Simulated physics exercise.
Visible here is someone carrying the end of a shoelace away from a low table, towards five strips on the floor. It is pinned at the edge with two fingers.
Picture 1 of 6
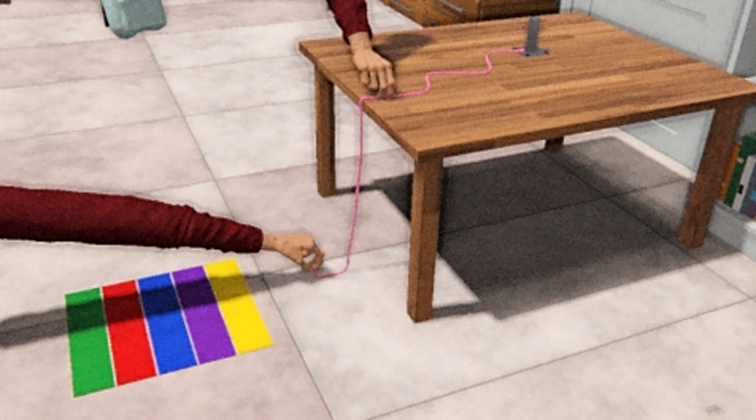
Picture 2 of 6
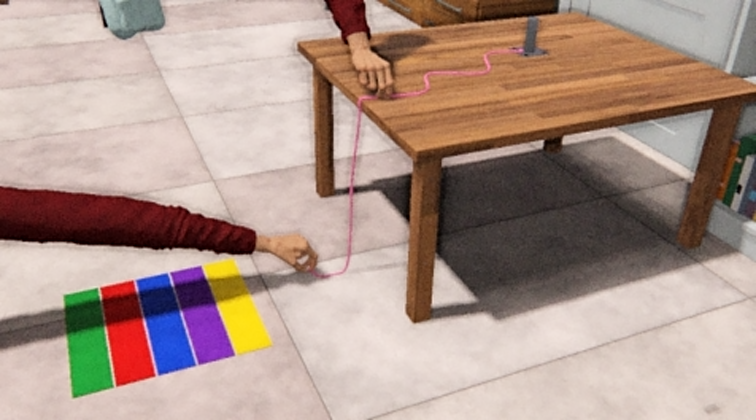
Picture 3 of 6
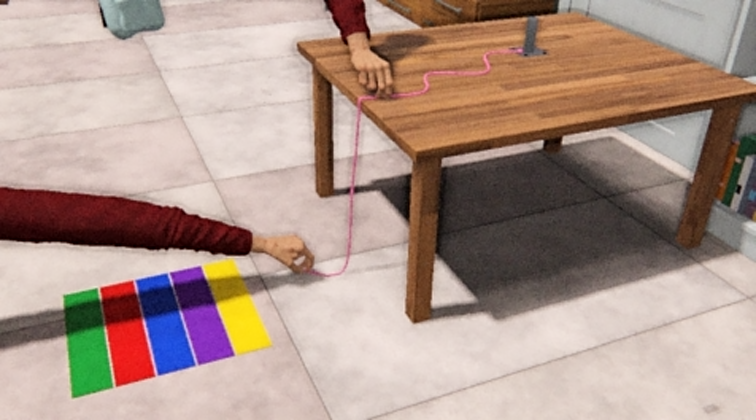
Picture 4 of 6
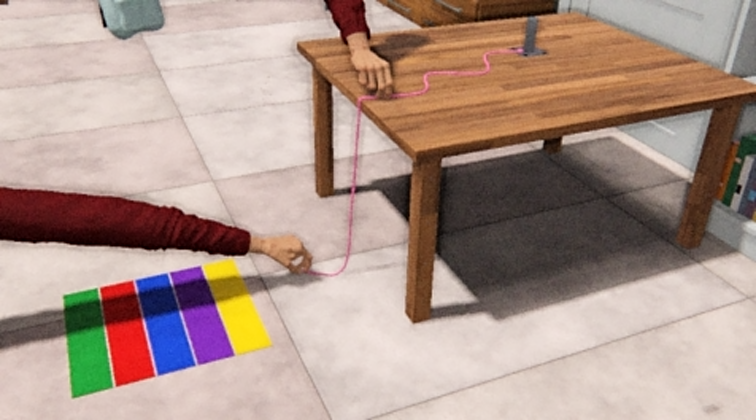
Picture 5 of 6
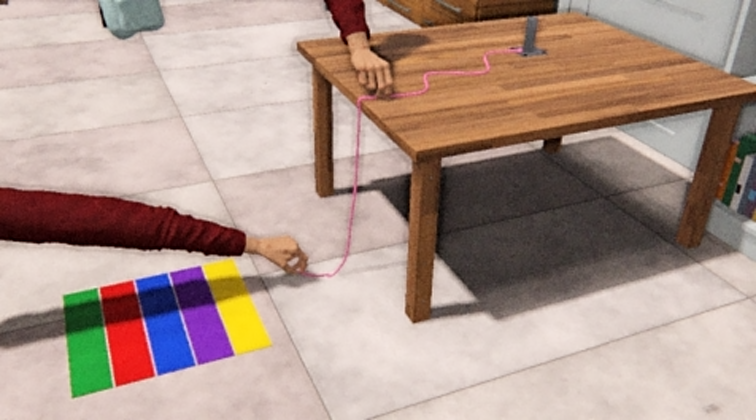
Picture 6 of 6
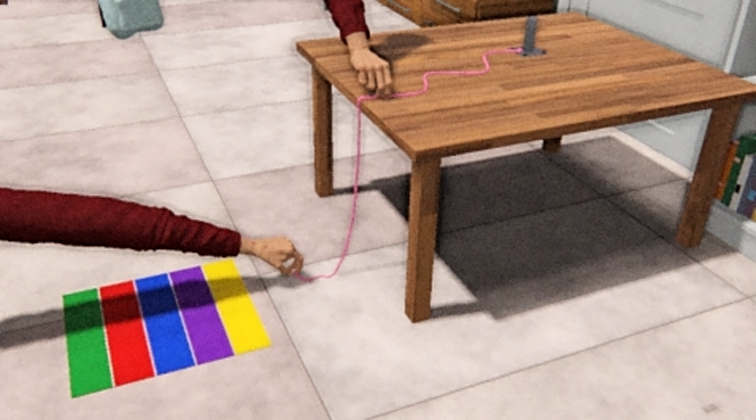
On a tiled floor beside a low wooden table, a hand drawing a pink shoelace's end slightly left, another pinning it above.
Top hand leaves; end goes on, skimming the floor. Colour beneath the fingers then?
Red.
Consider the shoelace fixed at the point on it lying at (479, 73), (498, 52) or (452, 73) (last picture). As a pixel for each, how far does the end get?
Result per try (px, approx.): (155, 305); (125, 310); (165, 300).
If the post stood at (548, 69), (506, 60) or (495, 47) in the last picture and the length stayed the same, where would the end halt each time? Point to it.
First close to (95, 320), next close to (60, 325), last close to (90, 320).
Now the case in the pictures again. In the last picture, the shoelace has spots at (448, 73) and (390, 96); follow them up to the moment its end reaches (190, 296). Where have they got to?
(423, 77) and (349, 119), approximately.
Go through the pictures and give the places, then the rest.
The first picture shows end (314, 268); yellow (249, 332); purple (212, 341); blue (173, 351); red (134, 361); green (92, 371).
The second picture shows end (308, 269); shoelace through (489, 54) (472, 74) (428, 86) (360, 106) (352, 183) (349, 255).
The third picture shows end (304, 270).
The fourth picture shows end (303, 270); shoelace through (488, 54) (472, 74) (427, 86) (360, 106) (354, 183) (348, 255).
The fifth picture shows end (298, 271).
The sixth picture shows end (294, 272); shoelace through (488, 54) (471, 74) (427, 86) (359, 105) (357, 182) (344, 255).
Early on, end near (190, 296); over purple.
Midway, end near (148, 305); over blue.
At the end of the slack, end near (122, 311); over red. It gets as far as the red strip.
